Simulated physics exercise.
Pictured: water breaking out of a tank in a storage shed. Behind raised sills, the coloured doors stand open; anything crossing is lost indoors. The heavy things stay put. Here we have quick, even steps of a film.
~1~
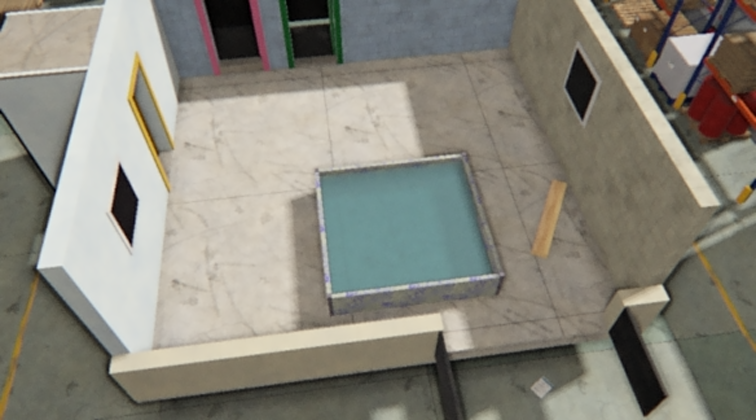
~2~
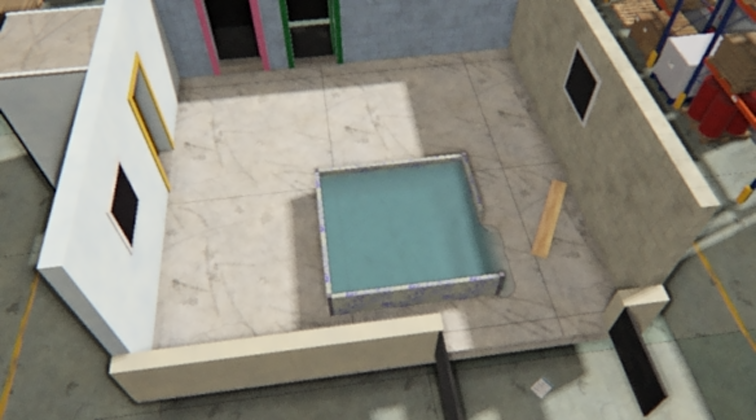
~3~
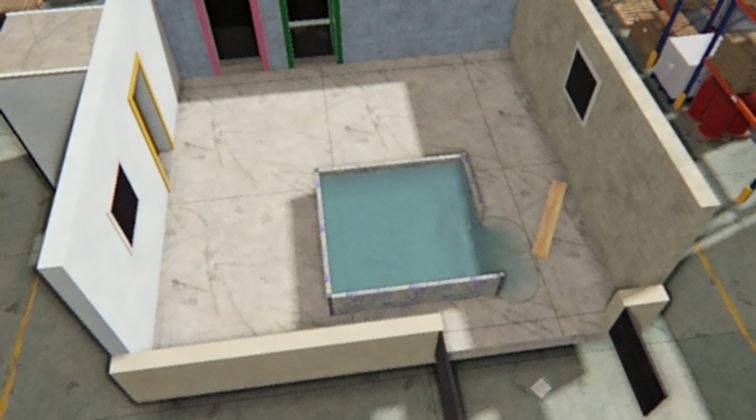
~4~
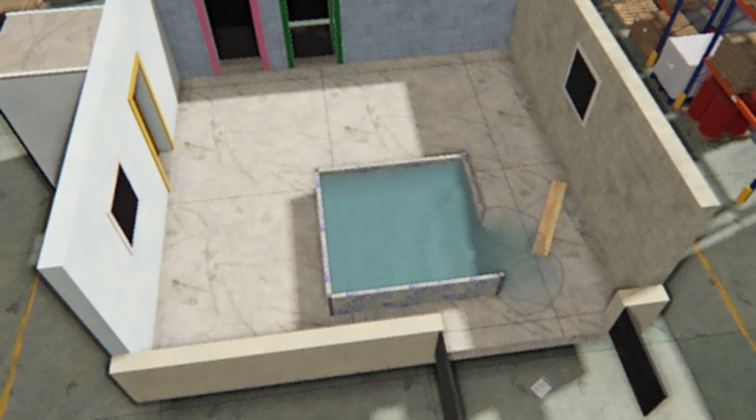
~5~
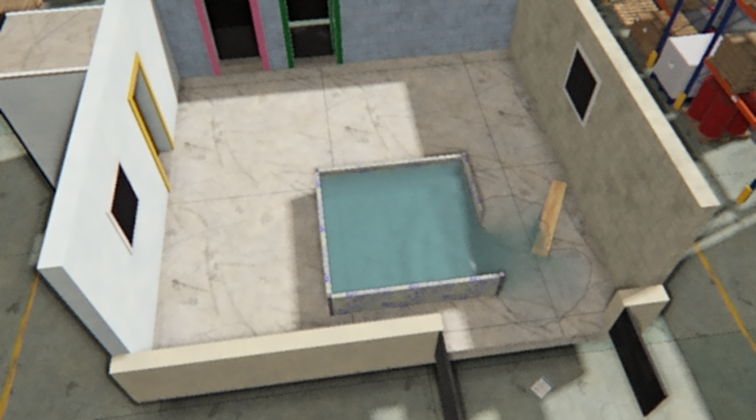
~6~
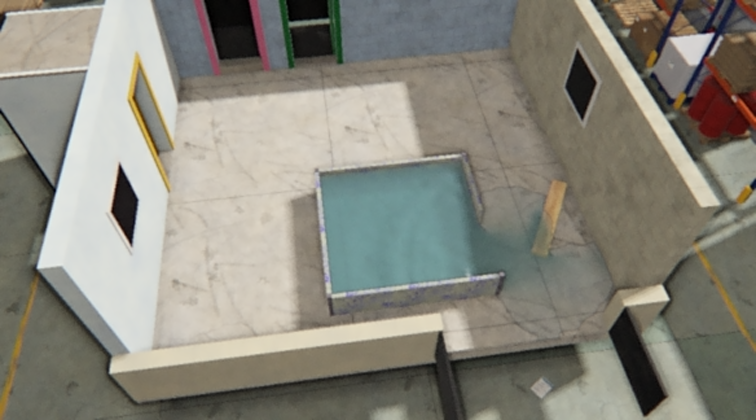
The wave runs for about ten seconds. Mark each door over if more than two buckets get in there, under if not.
Pink door: Under, green door: Under, yellow door: Under.
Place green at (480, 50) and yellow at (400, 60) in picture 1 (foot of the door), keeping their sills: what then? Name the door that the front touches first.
It would be the one in green.
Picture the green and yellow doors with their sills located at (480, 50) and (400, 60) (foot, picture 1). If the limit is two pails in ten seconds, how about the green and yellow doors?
Result - green door crosses the line, yellow door crosses the line.
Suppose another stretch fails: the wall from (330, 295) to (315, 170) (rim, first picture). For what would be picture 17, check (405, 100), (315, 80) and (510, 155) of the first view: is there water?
As listed: Clear, free of water, free of water.
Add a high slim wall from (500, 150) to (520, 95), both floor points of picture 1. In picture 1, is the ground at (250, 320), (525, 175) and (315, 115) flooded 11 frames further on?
Spared, submerged, then spared.
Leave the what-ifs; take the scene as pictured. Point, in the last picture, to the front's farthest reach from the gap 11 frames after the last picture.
I'd say near (525, 96).
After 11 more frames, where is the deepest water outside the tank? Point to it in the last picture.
At about (612, 292).
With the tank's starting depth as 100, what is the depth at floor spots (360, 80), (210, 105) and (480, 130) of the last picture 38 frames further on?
Around 8, 0 and 8 %.
A moment on, water covers 10 % of the floor; the pink door not reached, the green door not reached, the yellow door not reached.
Next, water covers 15 % of the floor; the pink door not reached, the green door not reached, the yellow door not reached.
Then, water covers 25 % of the floor; the pink door not reached, the green door not reached, the yellow door not reached.
Later, water covers 40 % of the floor; the pink door not reached, the green door wet at the sill, nothing in, the yellow door not reached.
In the end, water covers 60 % of the floor; the pink door wet at the sill, nothing in, the green door wet at the sill, nothing in, the yellow door wet at the sill, nothing in.
